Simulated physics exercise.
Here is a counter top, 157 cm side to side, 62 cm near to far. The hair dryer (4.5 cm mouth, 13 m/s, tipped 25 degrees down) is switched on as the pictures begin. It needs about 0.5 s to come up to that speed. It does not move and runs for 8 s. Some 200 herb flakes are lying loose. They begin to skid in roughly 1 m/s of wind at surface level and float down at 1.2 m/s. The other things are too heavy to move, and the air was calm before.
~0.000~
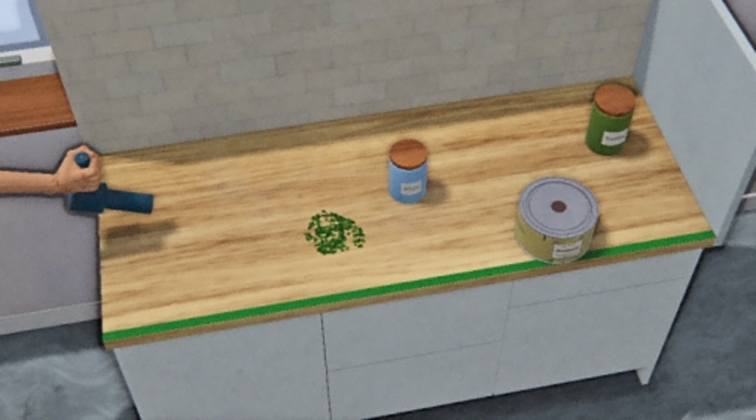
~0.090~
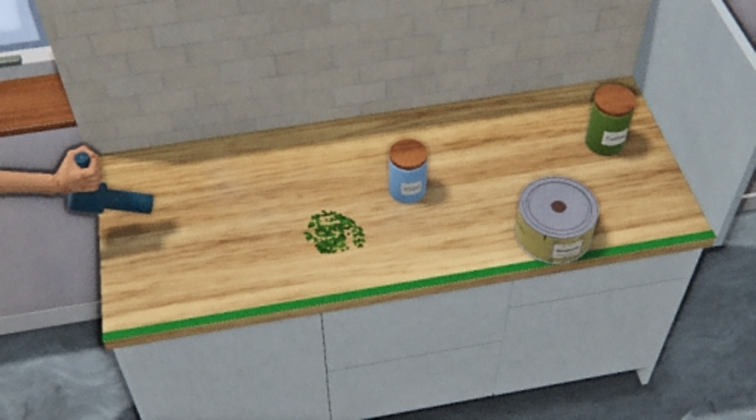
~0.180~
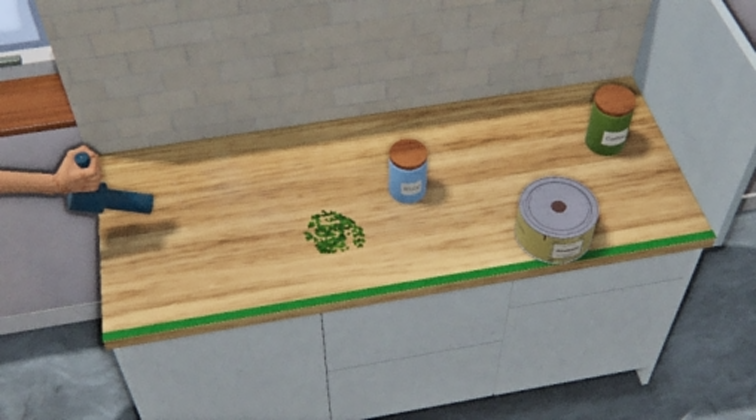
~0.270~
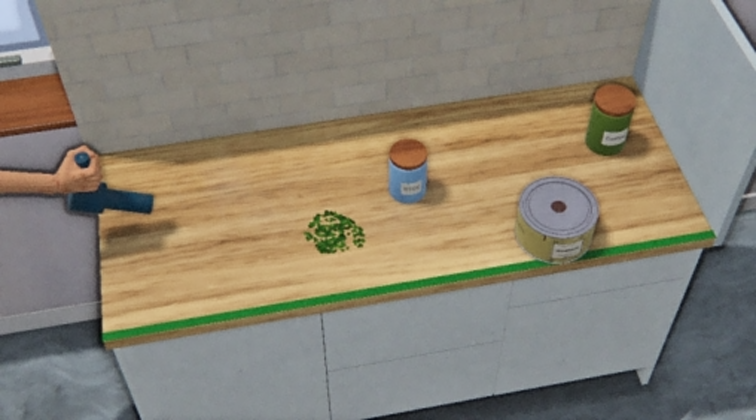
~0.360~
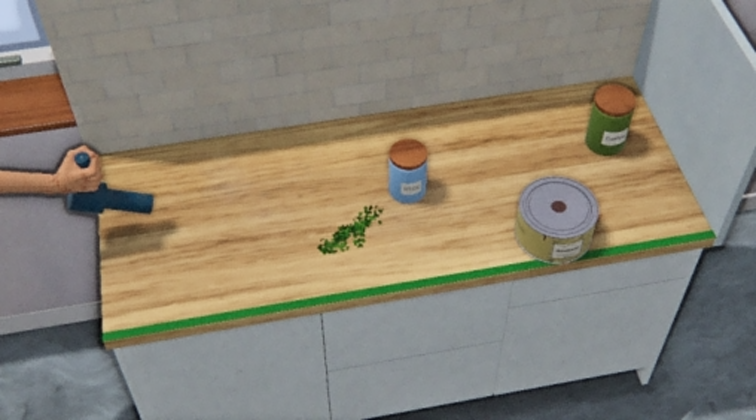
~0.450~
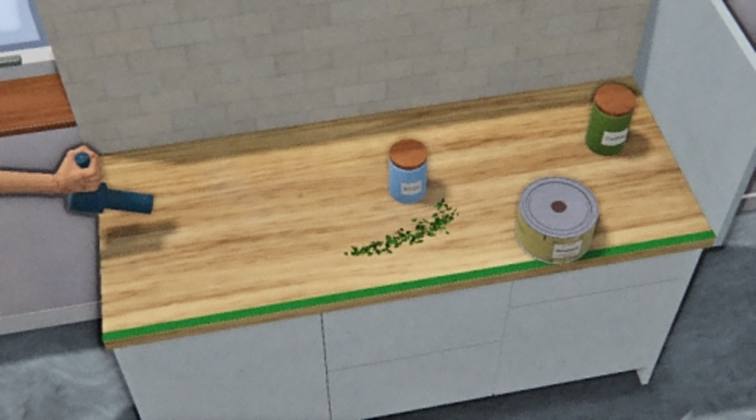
A pale wooden counter top with a green front edge and white cupboards below, against a tiled wall, is seen from above at an angle. A hand at the left holds a dark hair dryer near loose green herb flakes, with a blue jar, a large tin and a green jar to the right. The flakes lie still, then skid rightward in a lengthening streak while everything else stays put.
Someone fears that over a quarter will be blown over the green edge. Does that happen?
As for a quarter going over the green edge: Yes.
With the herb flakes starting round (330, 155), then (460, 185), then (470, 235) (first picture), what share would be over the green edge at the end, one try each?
In turn about 40 %, 40 %, 90 %.
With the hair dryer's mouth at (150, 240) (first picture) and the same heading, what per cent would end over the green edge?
It would be near 40 %.
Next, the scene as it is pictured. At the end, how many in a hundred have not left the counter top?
Some 10 per cent.
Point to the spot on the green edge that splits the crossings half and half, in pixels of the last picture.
Around (492, 276).
After 1.6 s the count stands so, 79 % are over the green edge; the middle of those still in play is near (599, 187).
After 2.6 s the count stands so, 80 % are over the green edge; the middle of those still in play is near (621, 179).
After 4.4 s the count stands so, 86 % are over the green edge.
After 8.0 s, at the end, 92 % are over the green edge.
